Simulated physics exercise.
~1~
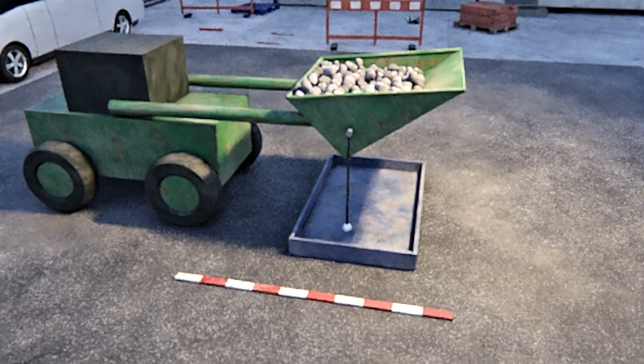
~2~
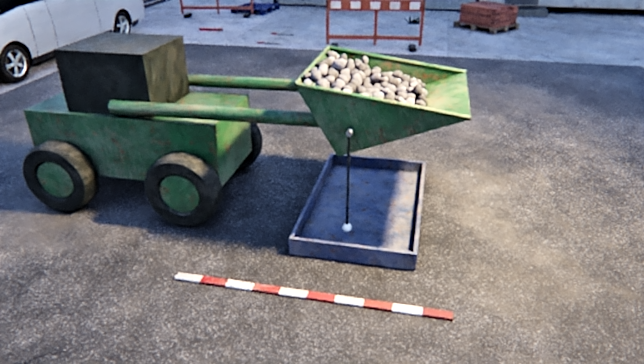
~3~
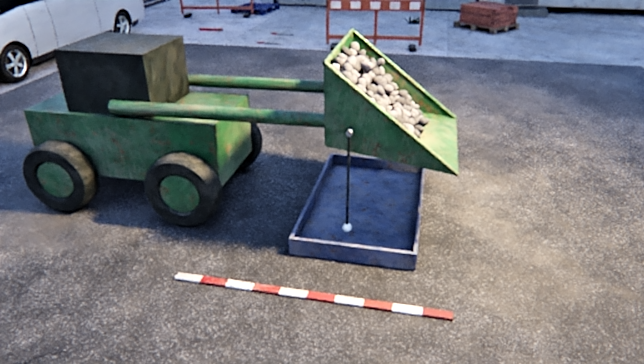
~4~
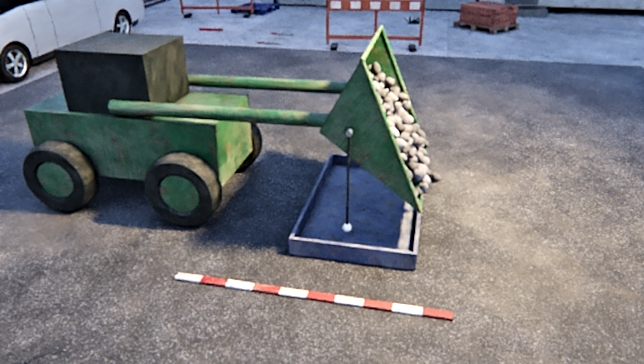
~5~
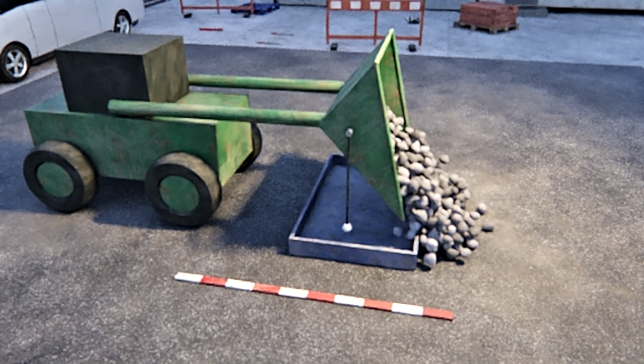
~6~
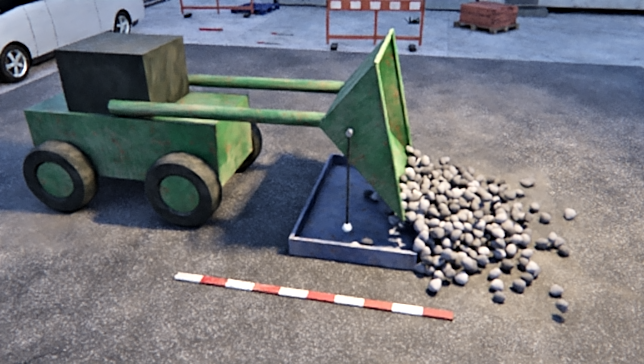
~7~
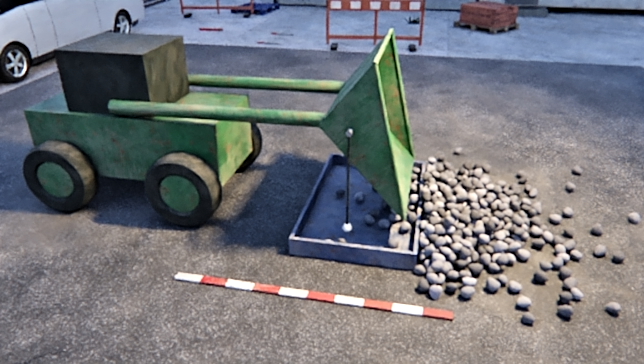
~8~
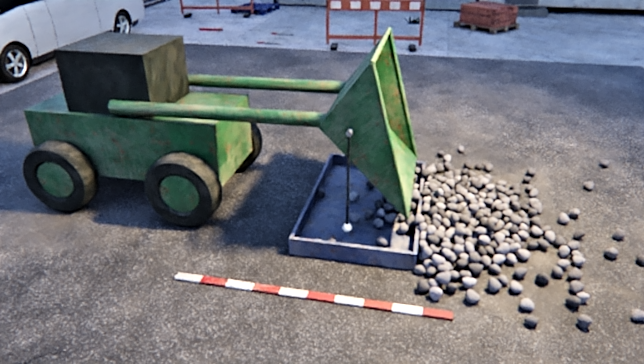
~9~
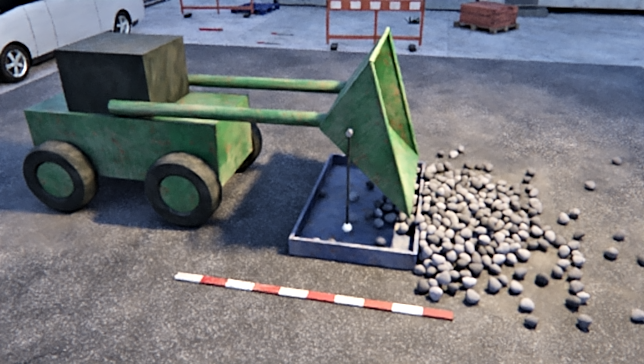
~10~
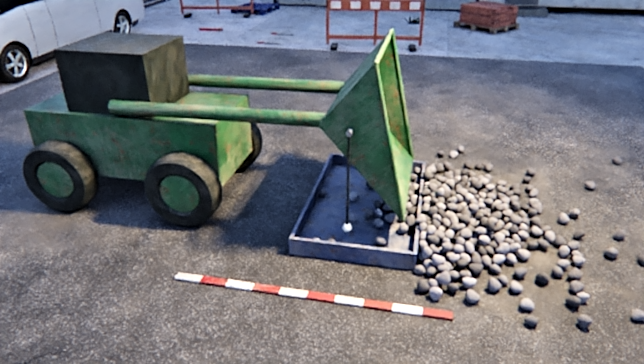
A green loader tipped its bucket of rounded stones forward over a low tray, and they poured out mostly past the right edge, spreading into a wide heap on the ground, with only a few lying in the tray and the bucket left tipped down.
